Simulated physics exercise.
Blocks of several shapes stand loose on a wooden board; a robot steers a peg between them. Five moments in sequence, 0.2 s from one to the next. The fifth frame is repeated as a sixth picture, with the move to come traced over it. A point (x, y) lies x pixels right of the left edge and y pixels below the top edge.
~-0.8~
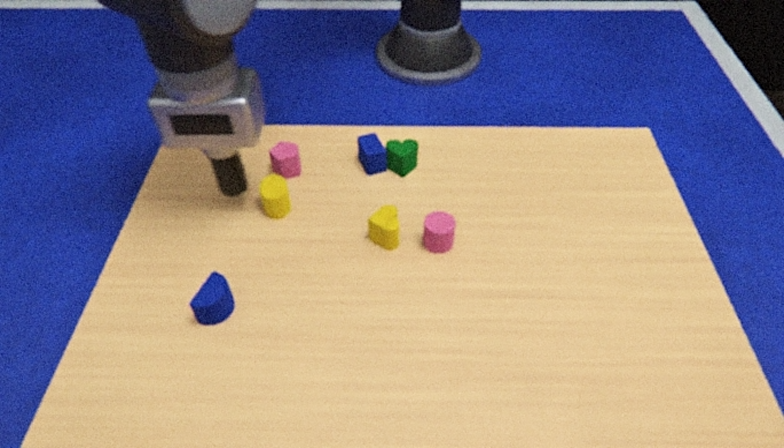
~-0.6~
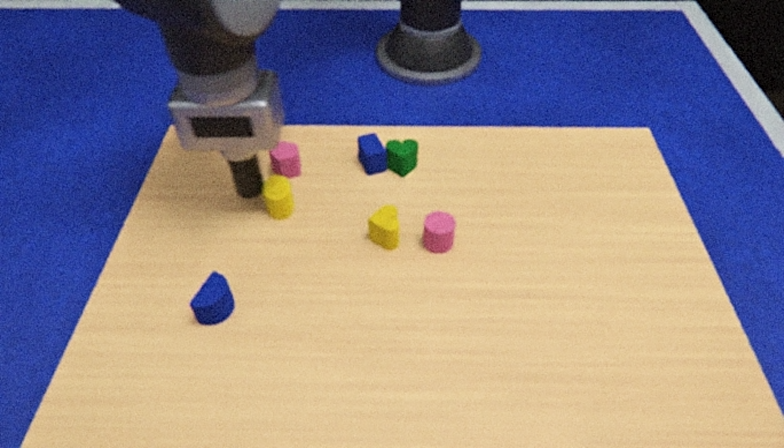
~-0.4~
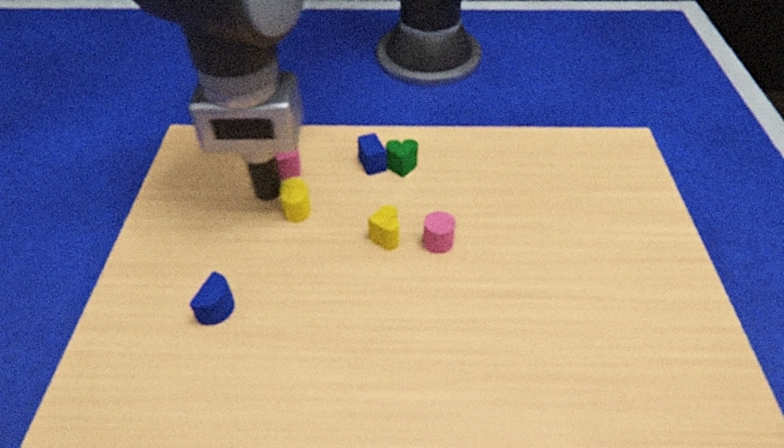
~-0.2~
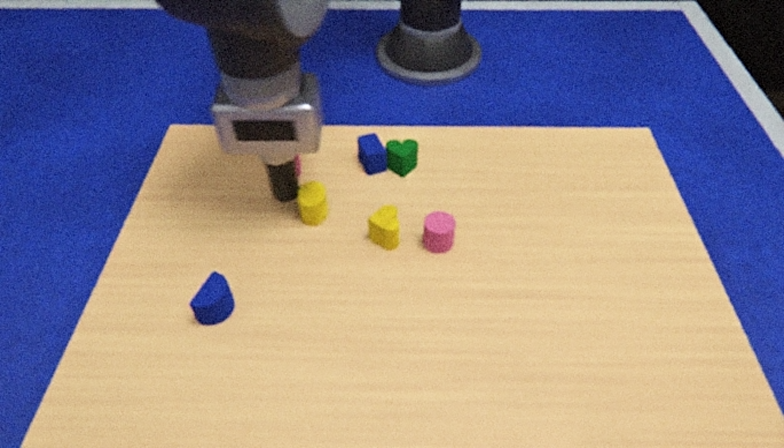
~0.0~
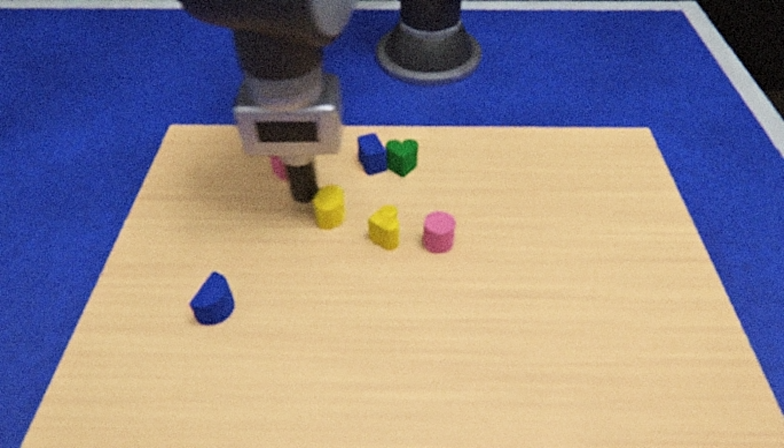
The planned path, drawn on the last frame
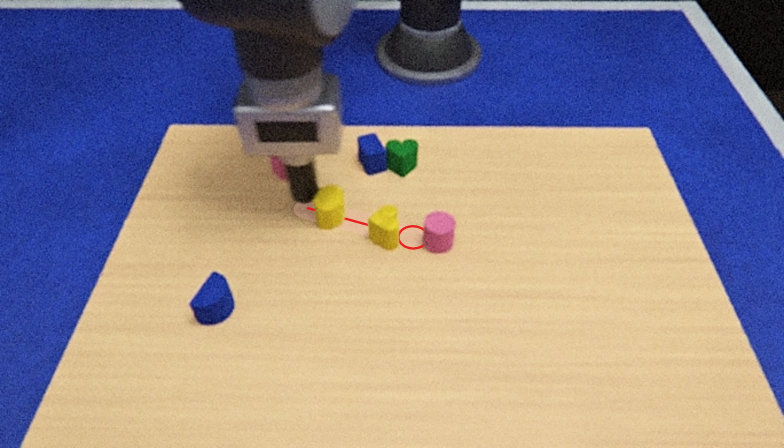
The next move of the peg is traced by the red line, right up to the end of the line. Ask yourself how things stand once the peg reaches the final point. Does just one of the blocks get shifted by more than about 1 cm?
Final answer: No.
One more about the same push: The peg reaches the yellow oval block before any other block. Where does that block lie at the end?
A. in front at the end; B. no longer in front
It's A.
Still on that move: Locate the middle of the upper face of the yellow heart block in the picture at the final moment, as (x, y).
It will likely be found at (440, 259).
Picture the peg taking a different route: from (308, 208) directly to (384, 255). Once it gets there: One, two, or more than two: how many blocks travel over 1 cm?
There will be three or more blocks that move more than 1 cm.
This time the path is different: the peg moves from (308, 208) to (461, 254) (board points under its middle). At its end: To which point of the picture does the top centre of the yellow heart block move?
Expect it around (472, 281).
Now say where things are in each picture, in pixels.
The first picture shows lower end of the peg at (234, 188), tops of blocks, pink pentagon at (284, 150), yellow oval block at (273, 186), yellow heart block at (386, 217), pink circle at (440, 222).
The second picture shows peg at (251, 191), yellow oval block at (276, 187).
The third picture shows peg at (269, 192), yellow oval block at (294, 190).
The fourth picture shows peg at (287, 194), yellow oval block at (312, 193).
The fifth picture shows peg at (306, 195), pink pentagon hidden, yellow oval block at (329, 196), yellow heart block at (386, 217), pink circle at (440, 222).
The drawn path runs from (308, 208) directly to (413, 237).
What follows on the original path. One third of the way, peg at (341, 205); yellow oval block at (363, 208), turned 15° clockwise.
Two thirds of the way, peg at (376, 214); yellow oval block at (397, 222), turned 40° clockwise; yellow heart block at (419, 236); pink circle at (445, 223).
At the end, peg at (414, 224); pink pentagon not moved; yellow oval block at (430, 237), turned 70° clockwise; yellow heart block at (440, 259), turned 30° clockwise; pink circle at (462, 227).
